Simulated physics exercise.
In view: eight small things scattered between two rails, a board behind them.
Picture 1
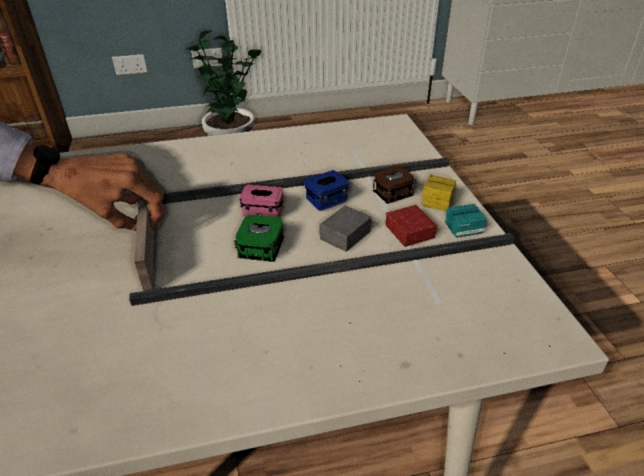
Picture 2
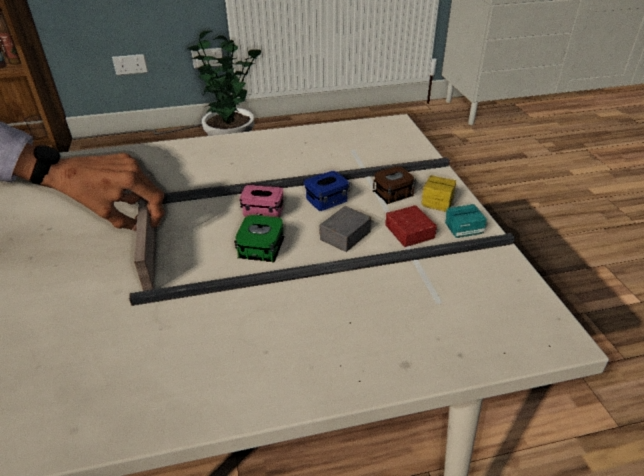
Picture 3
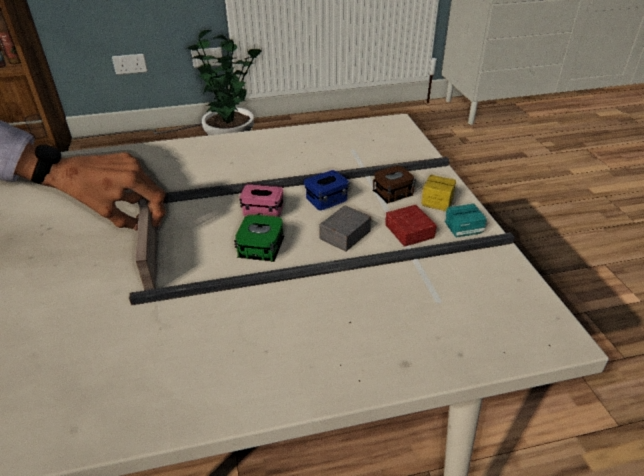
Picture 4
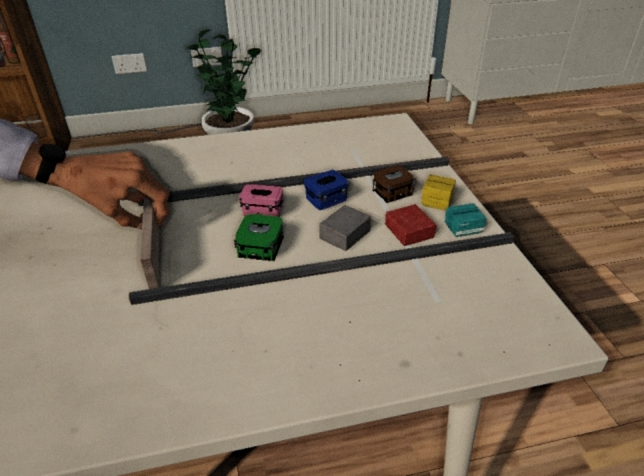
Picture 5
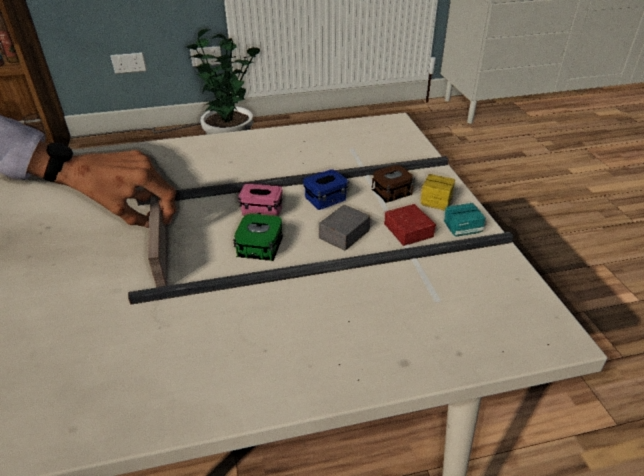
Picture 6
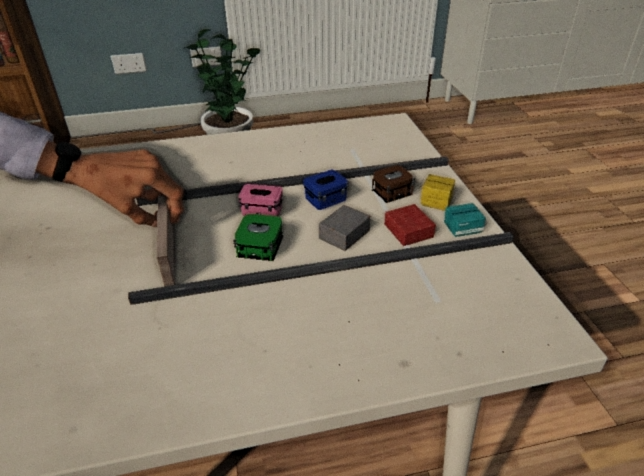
A hand holding a small upright board slides it slowly a short way to the right between two dark rails on a pale table, while the eight small colourful boxes and blocks scattered ahead of it stay still.
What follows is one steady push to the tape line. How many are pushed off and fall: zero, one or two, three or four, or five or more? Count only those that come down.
In the end the number that fall off is one or two.
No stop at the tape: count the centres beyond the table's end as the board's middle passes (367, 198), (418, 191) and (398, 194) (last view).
In that order 0, 3 and 2.
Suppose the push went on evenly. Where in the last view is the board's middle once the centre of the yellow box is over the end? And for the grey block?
Near (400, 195) and (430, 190).
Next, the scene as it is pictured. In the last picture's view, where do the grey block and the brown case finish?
The grey block stops around (440, 203); the brown case around (461, 175).
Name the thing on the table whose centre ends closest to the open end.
The brown case.
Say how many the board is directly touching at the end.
The number is 2.
Soon after, none off yet; turquoise box at rest near (464, 220); yellow box at rest near (438, 192); brown case at rest near (393, 184).
Then, none off yet; turquoise box moving near (469, 220); yellow box at rest near (439, 192); brown case moved a little near (406, 183).
At rest, the number that fall off is one or two; fallen, turquoise box.
